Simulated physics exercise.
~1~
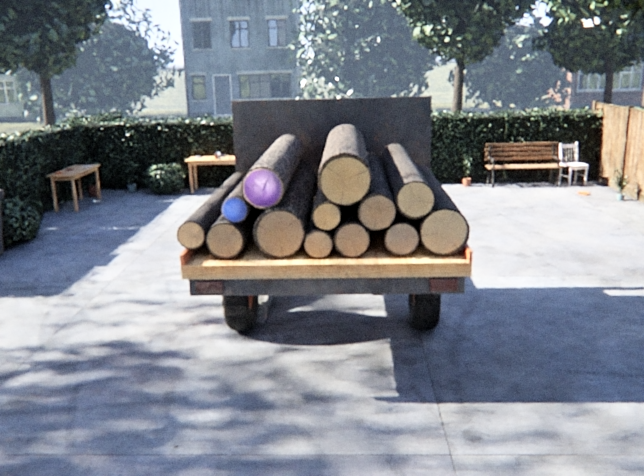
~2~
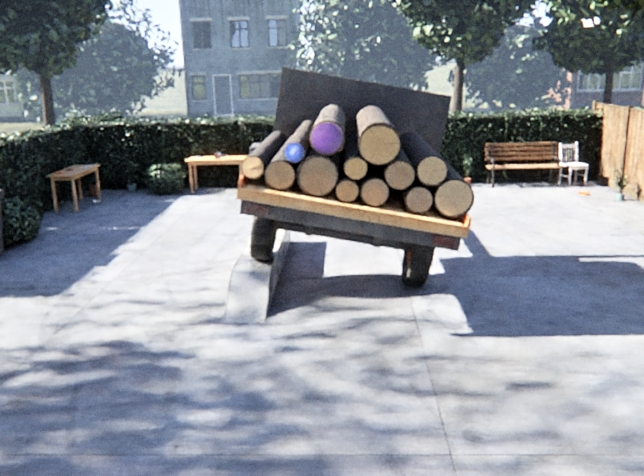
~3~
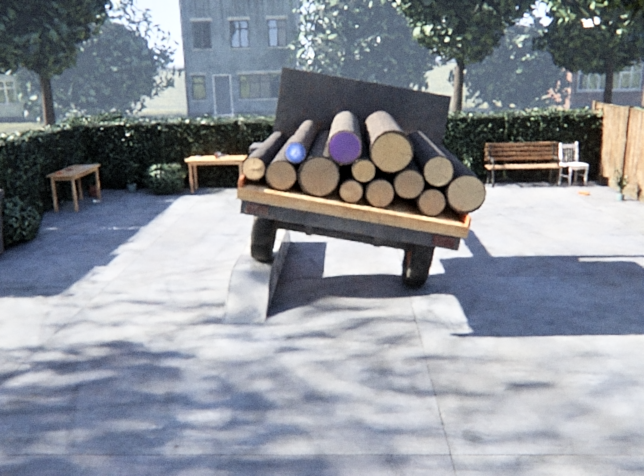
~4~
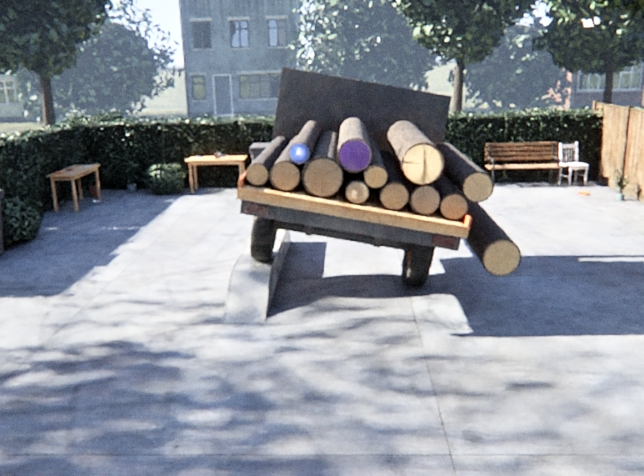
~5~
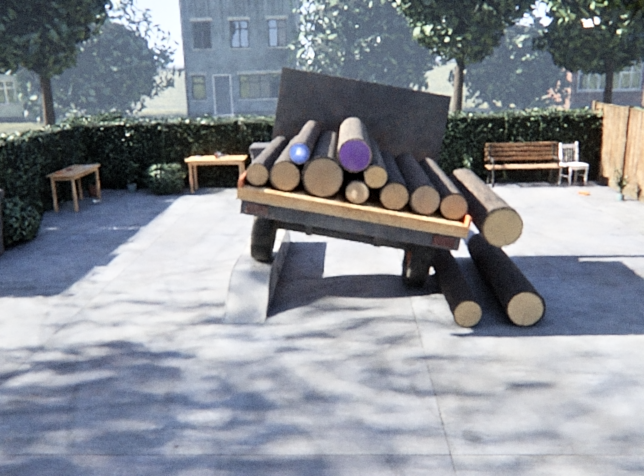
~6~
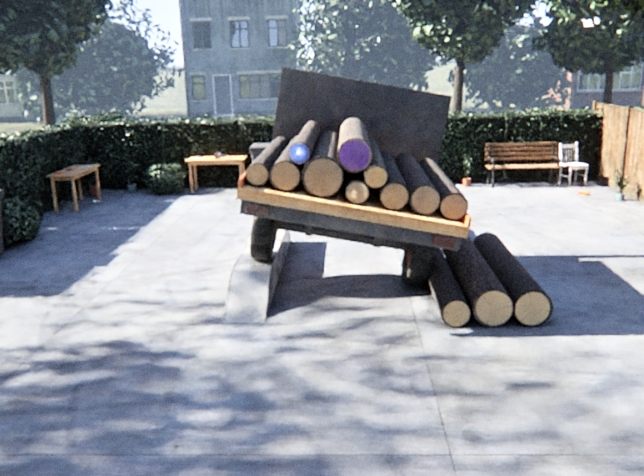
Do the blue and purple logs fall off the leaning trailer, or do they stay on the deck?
Both stay on the deck. The blue and purple logs shift with the pile but are still aboard at the end.
